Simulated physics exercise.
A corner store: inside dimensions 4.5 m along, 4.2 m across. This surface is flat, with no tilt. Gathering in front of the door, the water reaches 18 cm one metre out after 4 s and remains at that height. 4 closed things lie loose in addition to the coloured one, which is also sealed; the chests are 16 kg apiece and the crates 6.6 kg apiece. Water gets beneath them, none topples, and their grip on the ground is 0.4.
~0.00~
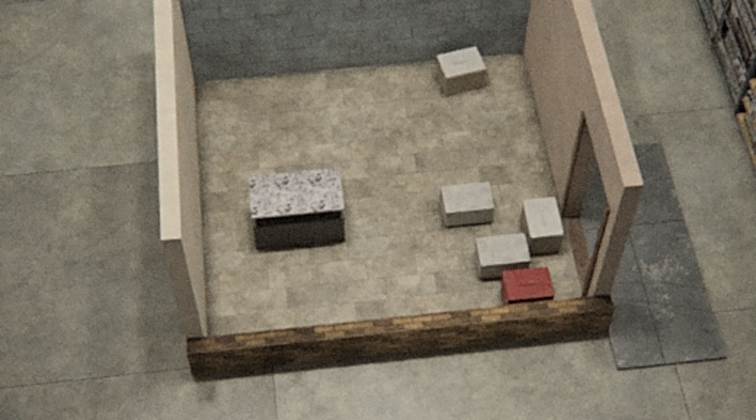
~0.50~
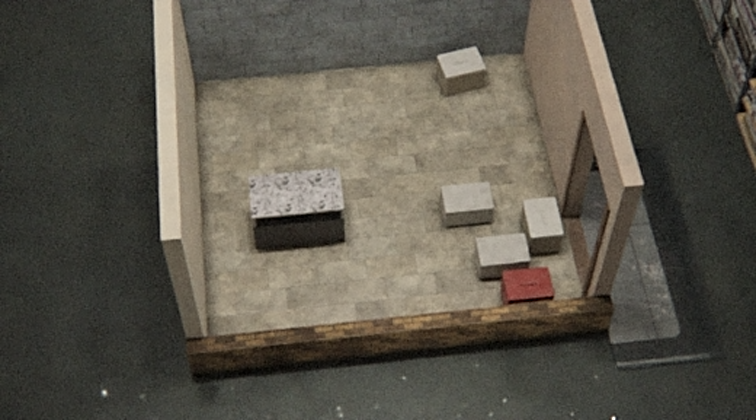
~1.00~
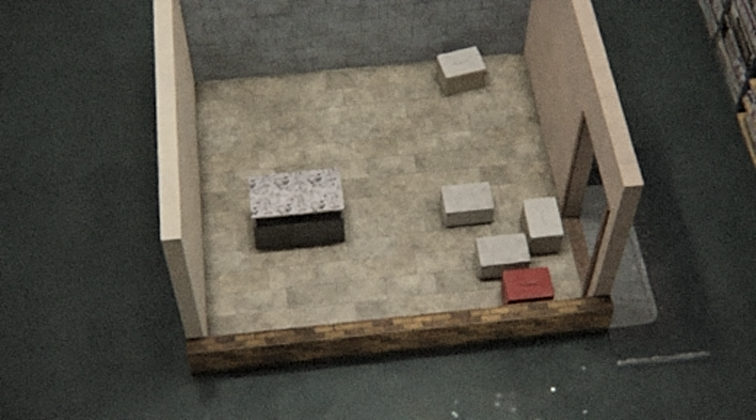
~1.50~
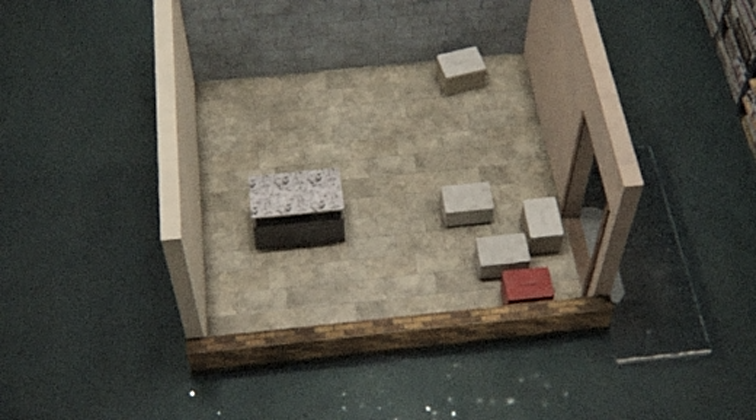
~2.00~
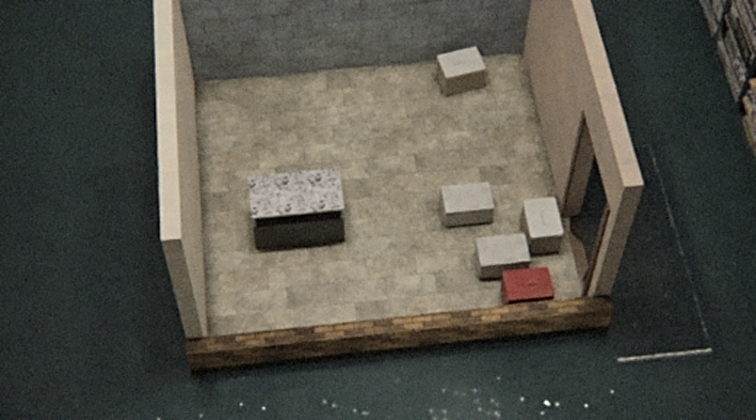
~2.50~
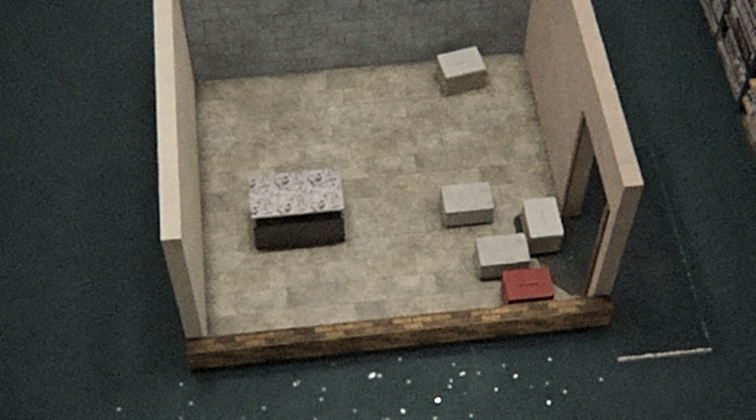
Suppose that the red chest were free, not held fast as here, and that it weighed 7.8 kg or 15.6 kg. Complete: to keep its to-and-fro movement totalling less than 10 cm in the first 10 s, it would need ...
It would need more than either mass.
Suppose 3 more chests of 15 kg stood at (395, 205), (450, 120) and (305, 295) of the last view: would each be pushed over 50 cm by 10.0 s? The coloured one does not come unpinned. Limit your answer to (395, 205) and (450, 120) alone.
Respectively, exceeded and not exceeded.
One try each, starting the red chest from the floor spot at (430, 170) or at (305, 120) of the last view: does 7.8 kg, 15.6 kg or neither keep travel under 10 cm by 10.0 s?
At the first spot the lesser mass is plenty, at the second the lesser mass is plenty.
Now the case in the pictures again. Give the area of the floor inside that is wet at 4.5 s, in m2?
Wet area: Approx. 4.5 m2.
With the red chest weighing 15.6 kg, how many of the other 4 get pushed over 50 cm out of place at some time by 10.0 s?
3.
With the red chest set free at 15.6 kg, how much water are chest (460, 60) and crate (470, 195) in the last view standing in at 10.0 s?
Depths: Near 3 cm, then near 2 cm.
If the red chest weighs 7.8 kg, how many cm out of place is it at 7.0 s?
Roughly 350 cm.
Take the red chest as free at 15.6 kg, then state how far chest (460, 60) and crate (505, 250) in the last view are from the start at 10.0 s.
First 0 cm, then 200 cm.
After 3.5 s the red chest would be 10 cm from its start with 7.8 kg and 0 cm from its start with 15.6 kg; 4 cm of water round it then.
After 4.5 s the red chest would be 35 cm from its start with 7.8 kg and 32 cm from its start with 15.6 kg; 6 cm of water round it then.
After 7.0 s the red chest would be 351 cm from its start with 7.8 kg and 259 cm from its start with 15.6 kg; 5 cm of water round it then.
After 10.0 s the red chest would be 358 cm from its start with 7.8 kg and 342 cm from its start with 15.6 kg; 12 cm of water round it then.
